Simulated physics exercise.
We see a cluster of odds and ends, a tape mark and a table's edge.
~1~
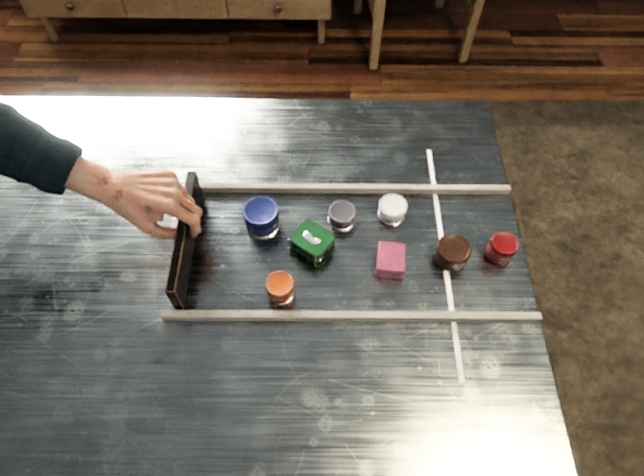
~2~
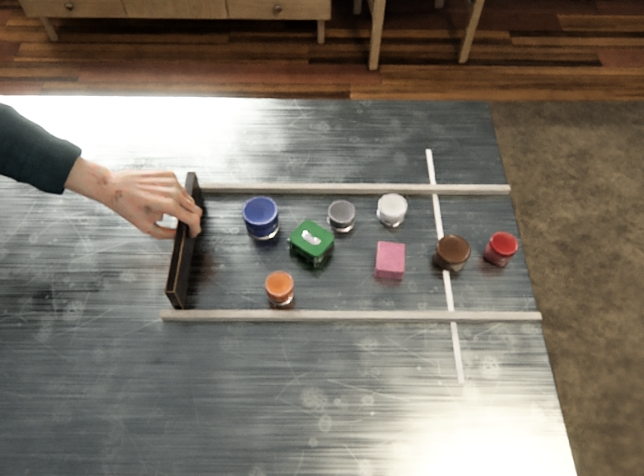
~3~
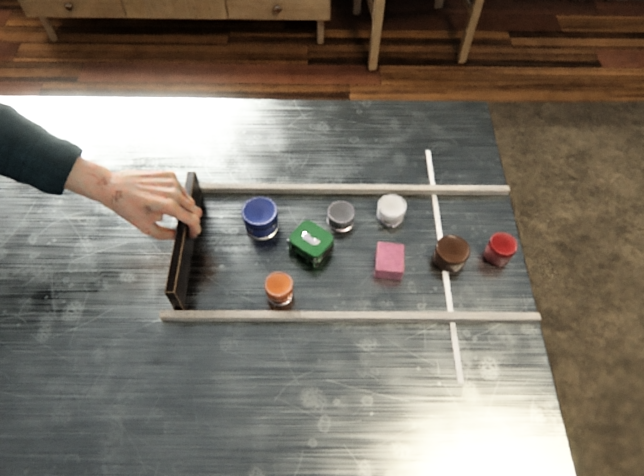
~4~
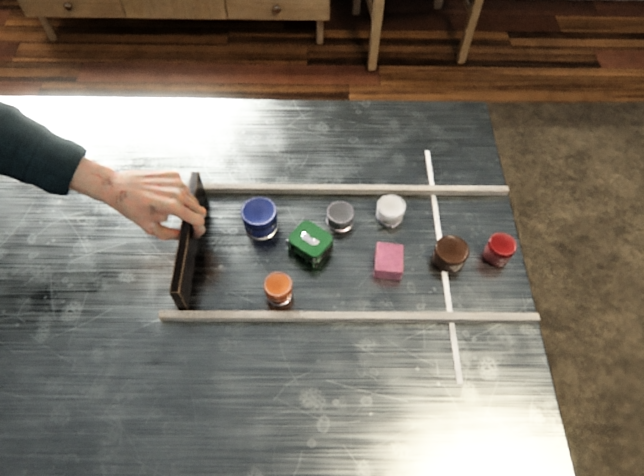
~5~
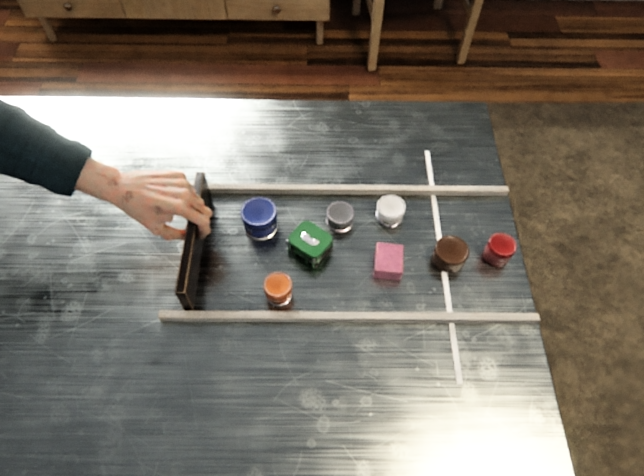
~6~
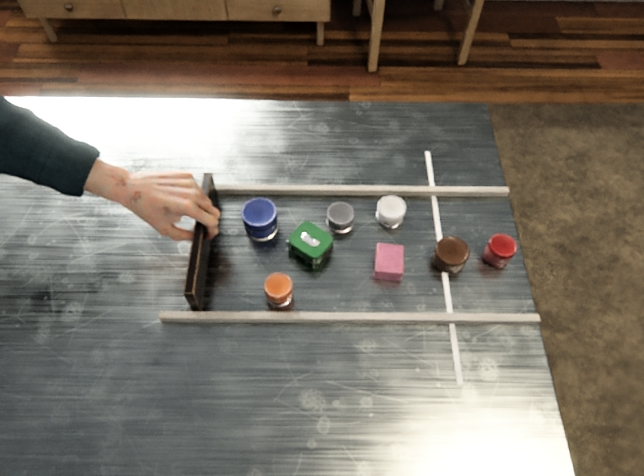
A dark board, gripped by a hand at the left, stands nearly still between two pale rails on a table, then slides slightly right toward a blue tub, an orange tin and a green case. The gap narrows, while the other items, including the brown and red tubs near the tape, stay put.
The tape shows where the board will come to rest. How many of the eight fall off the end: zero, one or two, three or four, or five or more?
In the end the number that fall off is one or two.
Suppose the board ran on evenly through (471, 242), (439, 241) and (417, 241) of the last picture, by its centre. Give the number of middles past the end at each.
The counts: 3, 1 and 0.
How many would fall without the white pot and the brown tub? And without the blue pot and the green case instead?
Fallen: 0, and 0 in the other try.
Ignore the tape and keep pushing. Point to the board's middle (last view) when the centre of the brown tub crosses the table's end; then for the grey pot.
About (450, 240), and (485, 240) for the other.
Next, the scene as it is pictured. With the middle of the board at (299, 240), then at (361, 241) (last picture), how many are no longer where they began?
4 and 6.
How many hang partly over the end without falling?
Overhanging: 2.
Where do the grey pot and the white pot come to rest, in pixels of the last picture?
The grey pot stops around (480, 212); the white pot around (504, 203).
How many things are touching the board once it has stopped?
The number is 3.
A little later, none off yet; red tub at rest near (500, 251); brown tub at rest near (450, 255); white pot at rest near (391, 212).
Next, none off yet; red tub at rest near (500, 251); brown tub at rest near (450, 255); white pot shifted about its own width near (432, 204).
When it is over, the number that fall off is one or two; down, red tub.
